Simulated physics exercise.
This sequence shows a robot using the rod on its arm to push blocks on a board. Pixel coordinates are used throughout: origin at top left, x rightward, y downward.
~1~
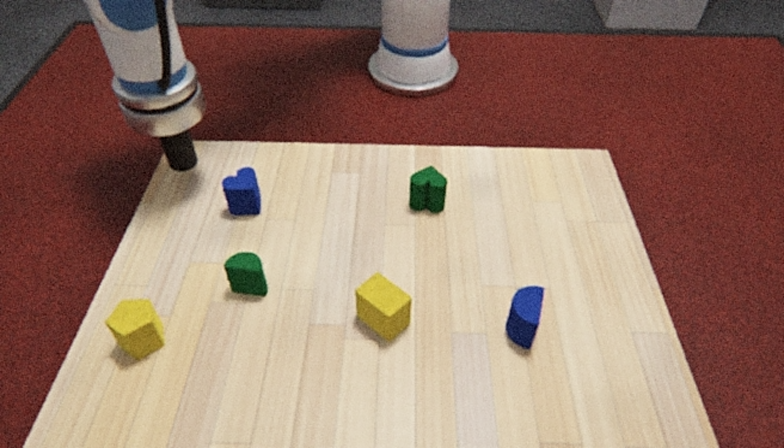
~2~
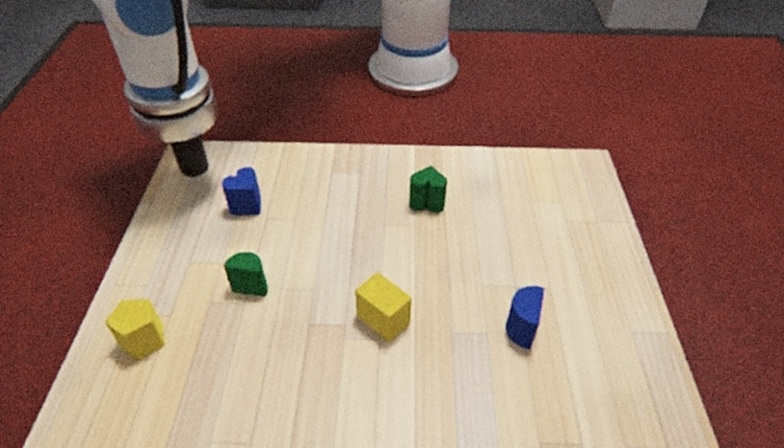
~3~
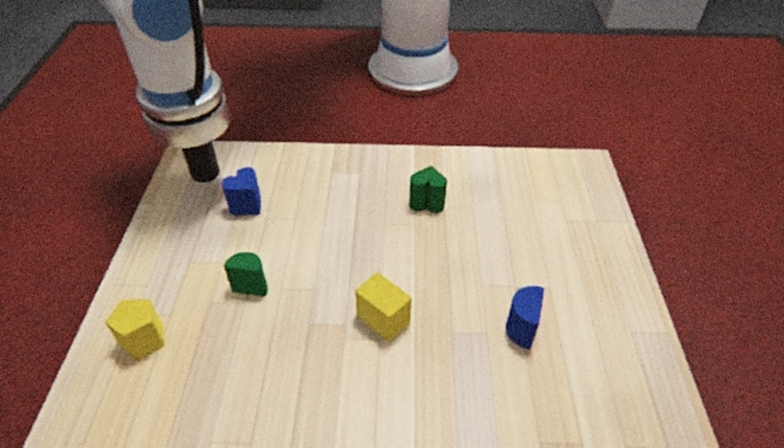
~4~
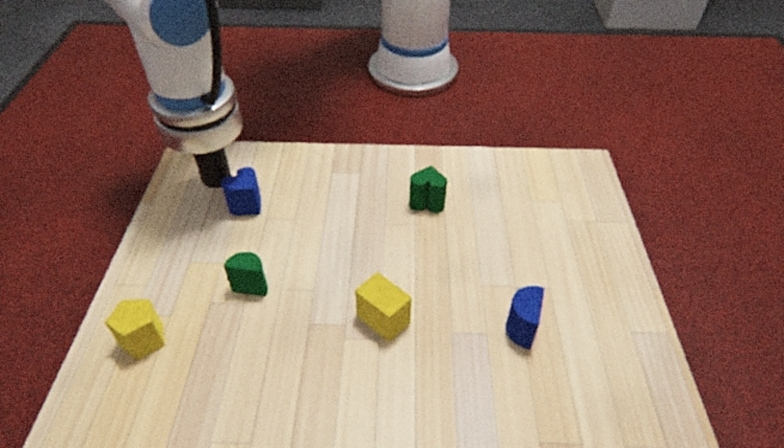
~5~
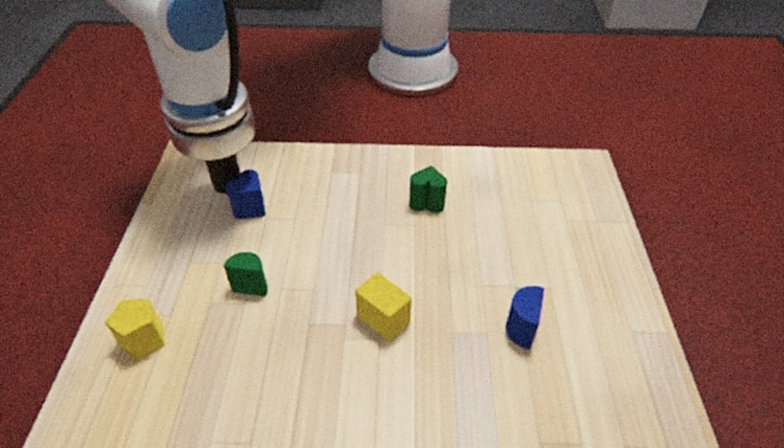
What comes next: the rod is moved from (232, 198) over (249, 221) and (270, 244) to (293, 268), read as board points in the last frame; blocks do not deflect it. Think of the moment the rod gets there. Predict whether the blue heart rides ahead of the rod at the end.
Beside or behind it.
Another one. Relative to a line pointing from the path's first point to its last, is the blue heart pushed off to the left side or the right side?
Towards the left-hand side.
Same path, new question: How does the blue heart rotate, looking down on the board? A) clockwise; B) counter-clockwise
Letter B.
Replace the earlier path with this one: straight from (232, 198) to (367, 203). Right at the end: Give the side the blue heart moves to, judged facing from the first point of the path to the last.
Its sideways move is to the right.
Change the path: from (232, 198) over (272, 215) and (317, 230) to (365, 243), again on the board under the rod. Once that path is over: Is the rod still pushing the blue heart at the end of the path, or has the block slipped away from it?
It is still there in front.
On the path given first. One third of the way, rod (246, 208); blue heart (268, 200), turned 15° anticlockwise.
Two thirds of the way, rod (267, 231); blue heart (293, 212), turned 50° anticlockwise.
At the end, rod (291, 255); green D-shaped block still; blue heart (302, 216), turned 85° anticlockwise.
